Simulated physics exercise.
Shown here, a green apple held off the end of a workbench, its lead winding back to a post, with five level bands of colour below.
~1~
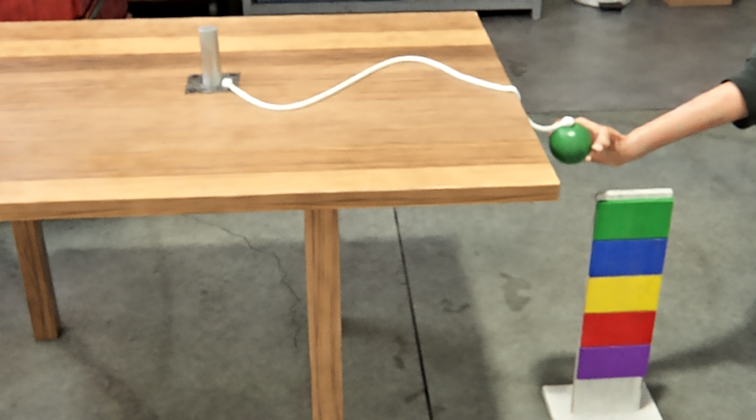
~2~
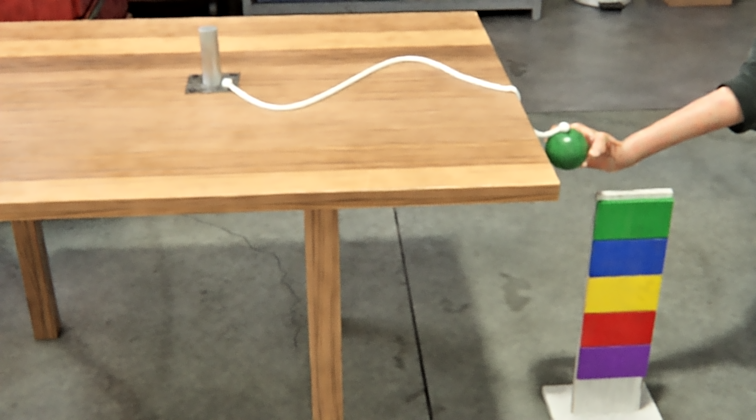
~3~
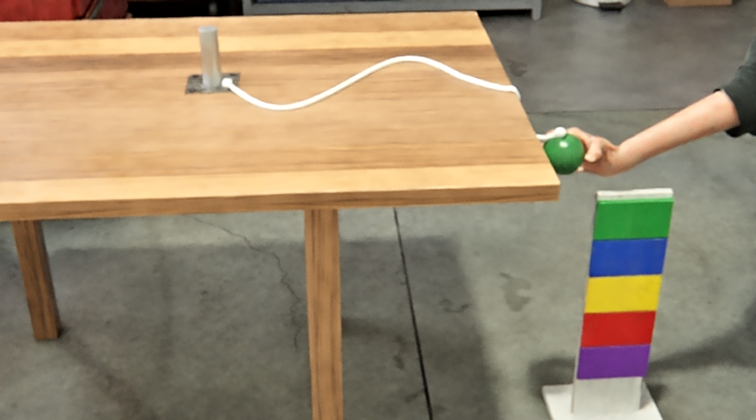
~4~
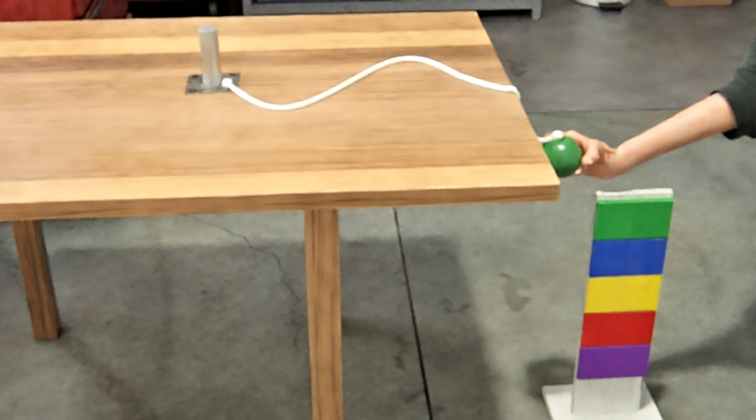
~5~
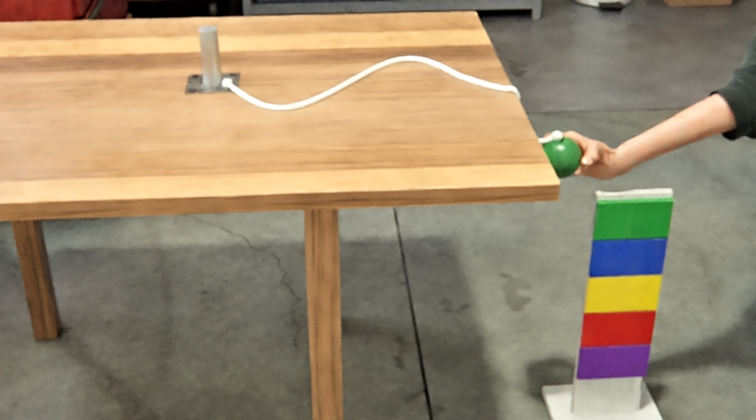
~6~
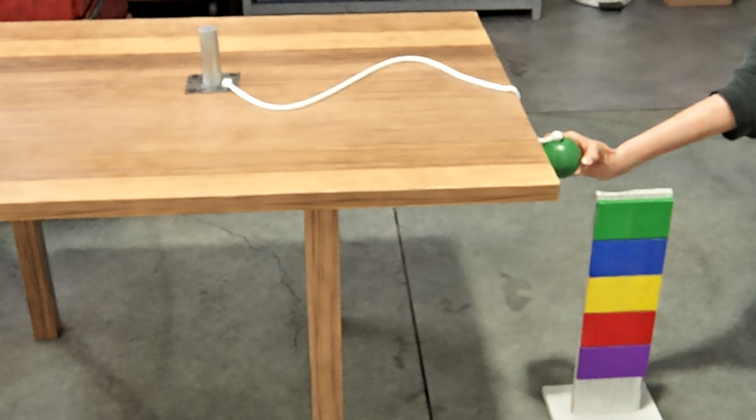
A green apple, held in a hand at the right end of a wooden table, shifts slightly down and left toward the table's edge, its white cord winding back to a post. The hand then keeps it nearly still there, beside an upright board of five coloured bands.
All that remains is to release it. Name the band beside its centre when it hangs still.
The lead holds its middle at yellow.
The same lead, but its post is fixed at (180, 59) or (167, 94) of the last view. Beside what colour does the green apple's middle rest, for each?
It would be blue; blue.
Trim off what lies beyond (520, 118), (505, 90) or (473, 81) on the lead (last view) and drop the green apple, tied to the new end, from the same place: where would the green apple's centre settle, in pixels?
Try by try, around (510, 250), (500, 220) and (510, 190).
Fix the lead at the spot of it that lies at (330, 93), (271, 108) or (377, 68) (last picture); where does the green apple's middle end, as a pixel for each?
The places are (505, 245), (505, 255) and (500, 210).
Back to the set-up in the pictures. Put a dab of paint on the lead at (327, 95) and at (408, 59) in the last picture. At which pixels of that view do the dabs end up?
They go to (375, 84) and to (504, 87).
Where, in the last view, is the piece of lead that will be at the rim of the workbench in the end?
It lies at about (421, 60).
Soon after, apple near (530, 291); level with yellow.
Then, apple near (479, 284); level with yellow.
At rest, apple near (502, 290); level with yellow. At yellow.
